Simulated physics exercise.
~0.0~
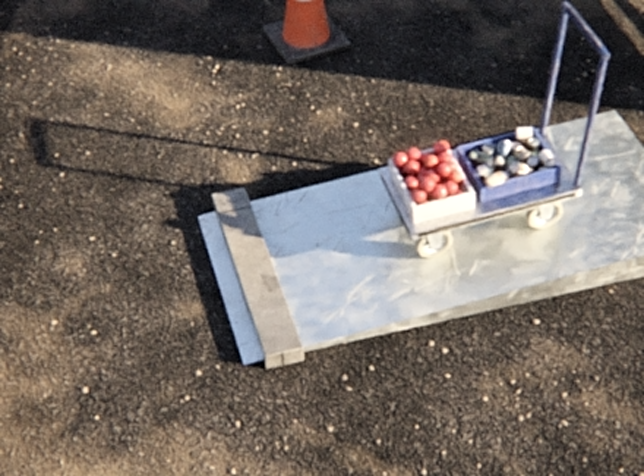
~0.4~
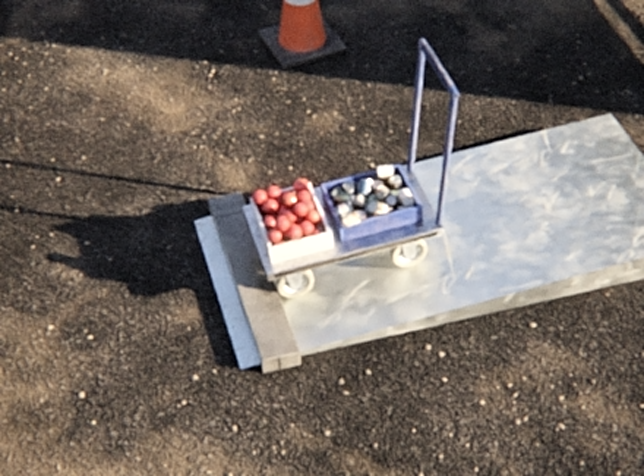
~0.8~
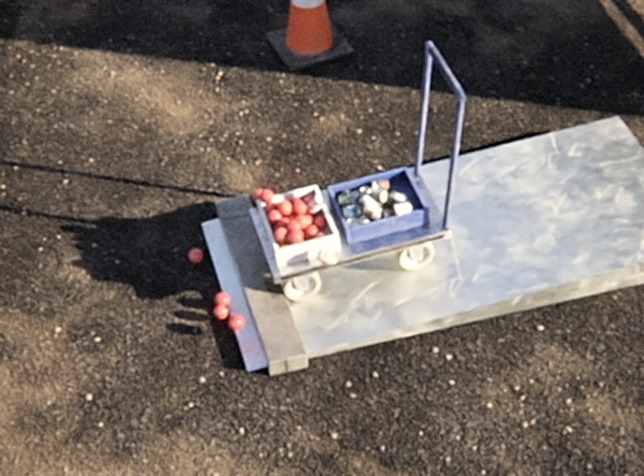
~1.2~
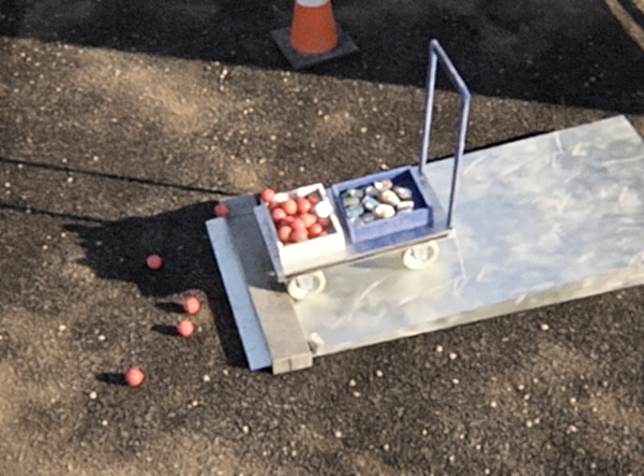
The clip shows a trolley carrying a white tub of red tomatoes and a blue tub of small tins down a pale ramp to a raised sill, where it stops; several tomatoes spill from the white tub and end up on the dark ground to the left.
